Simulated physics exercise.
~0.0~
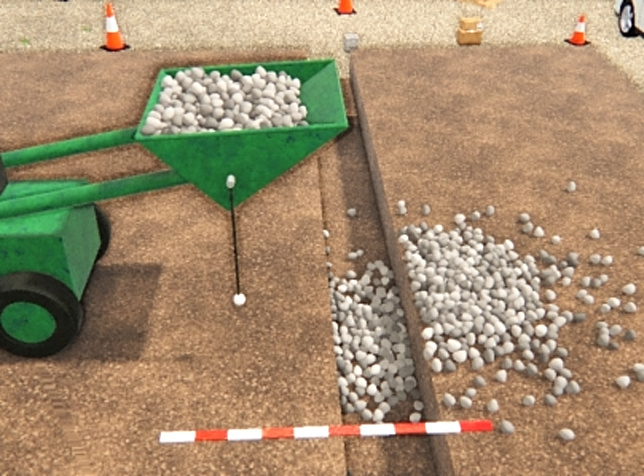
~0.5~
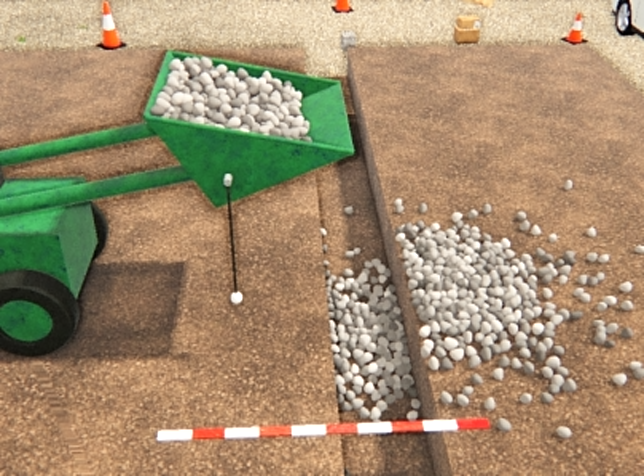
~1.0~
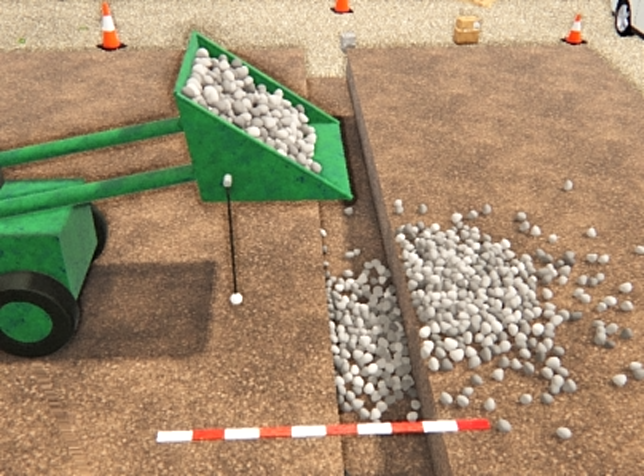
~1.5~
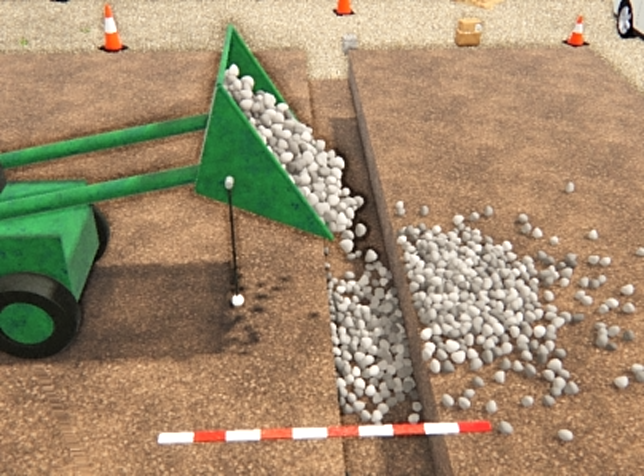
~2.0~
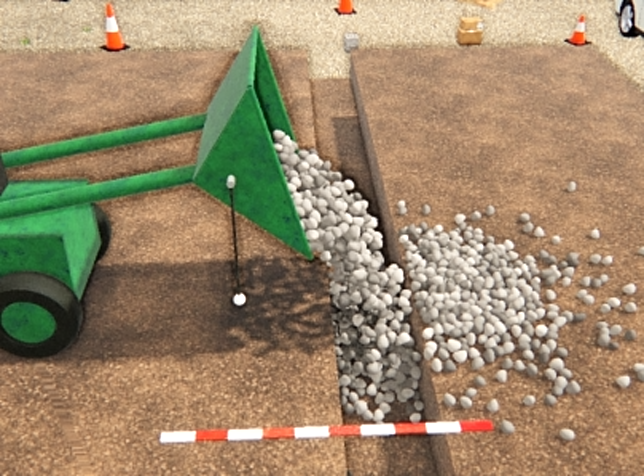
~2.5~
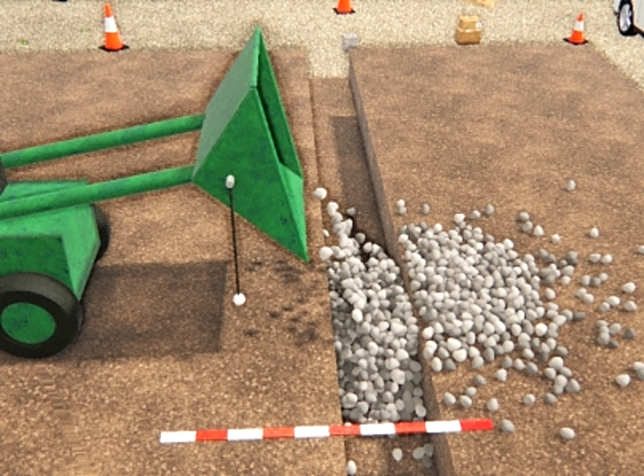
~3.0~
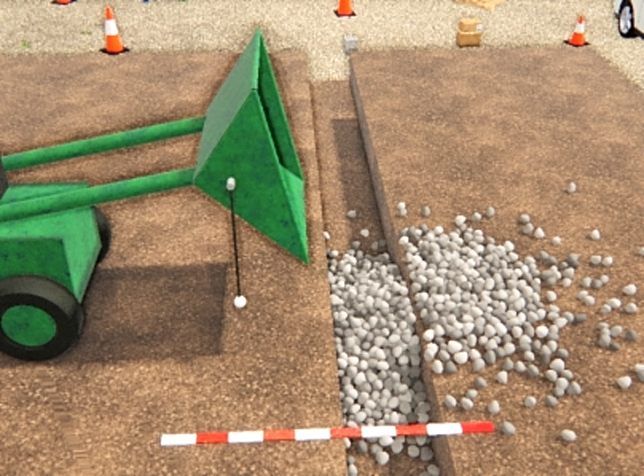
On a brown dirt site edged with pale gravel and orange cones, seen from above, a green loader at left holds up a bucket full of grey-white stones. A white ball hangs on a dark line below it, and a trench partly filled with stones runs ahead, with a heap beyond and a red-and-white staff across the front. The bucket tips forward, gently at first, then steeply. Stones slide over its lip and pour into the trench, piling over those already there. The emptied bucket stays tilted and still, the trench stones settle lower, and the far heap looks unchanged.
